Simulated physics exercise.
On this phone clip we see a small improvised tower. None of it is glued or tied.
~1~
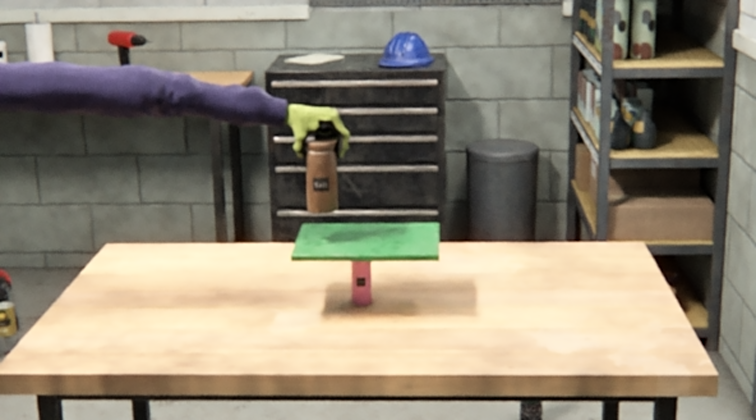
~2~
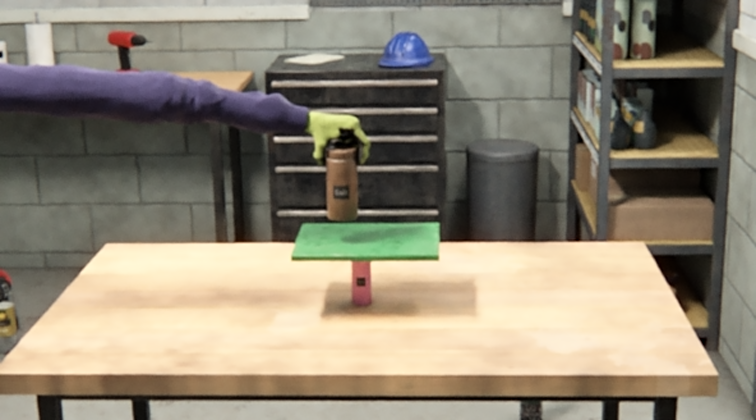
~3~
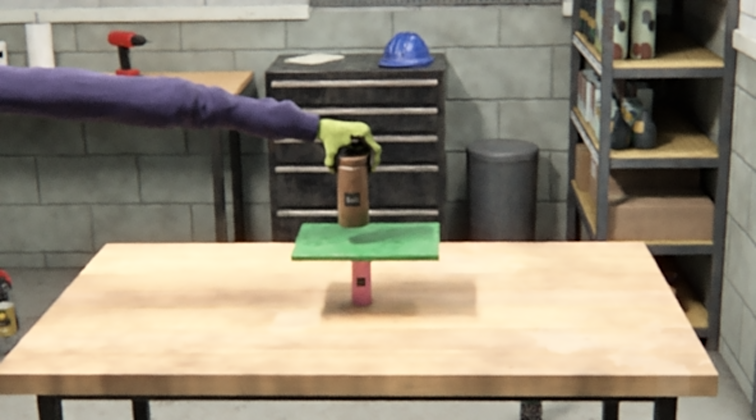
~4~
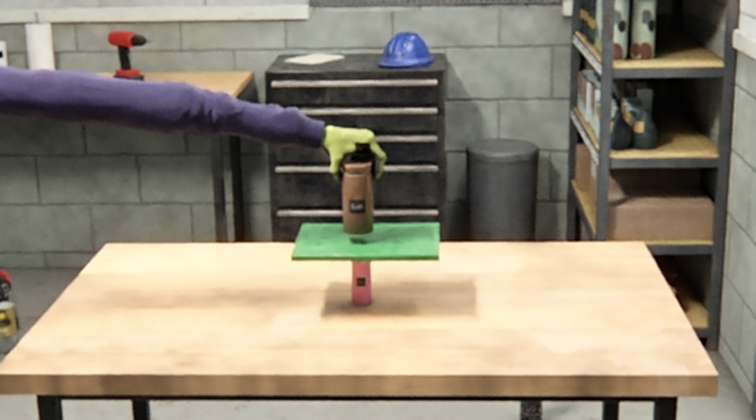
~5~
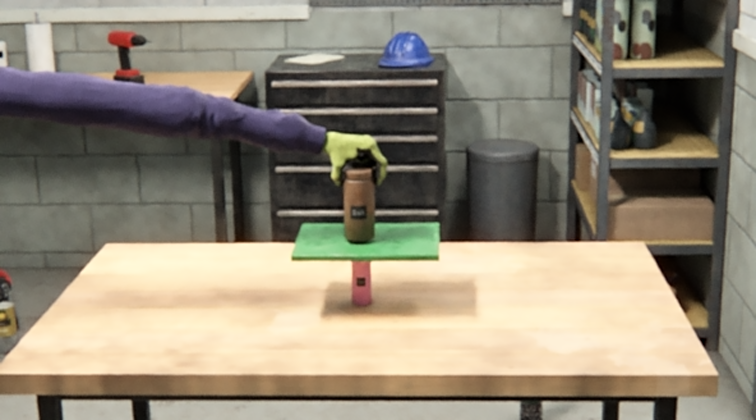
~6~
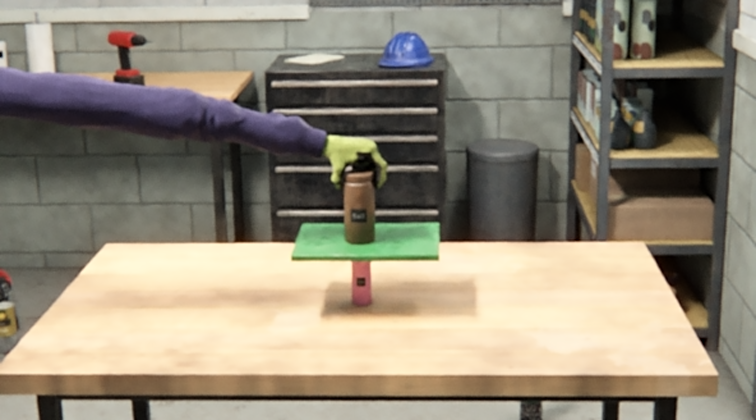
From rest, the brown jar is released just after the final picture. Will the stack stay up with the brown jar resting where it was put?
Yes.
Then, 0.40 s past the last view, nothing moves.
Then, 1.10 s past the last view, brown jar resting near (359, 207).
Finally, all 3 still in place. Final places as the last picture's camera would see them, brown jar near (359, 207). The stack holds.
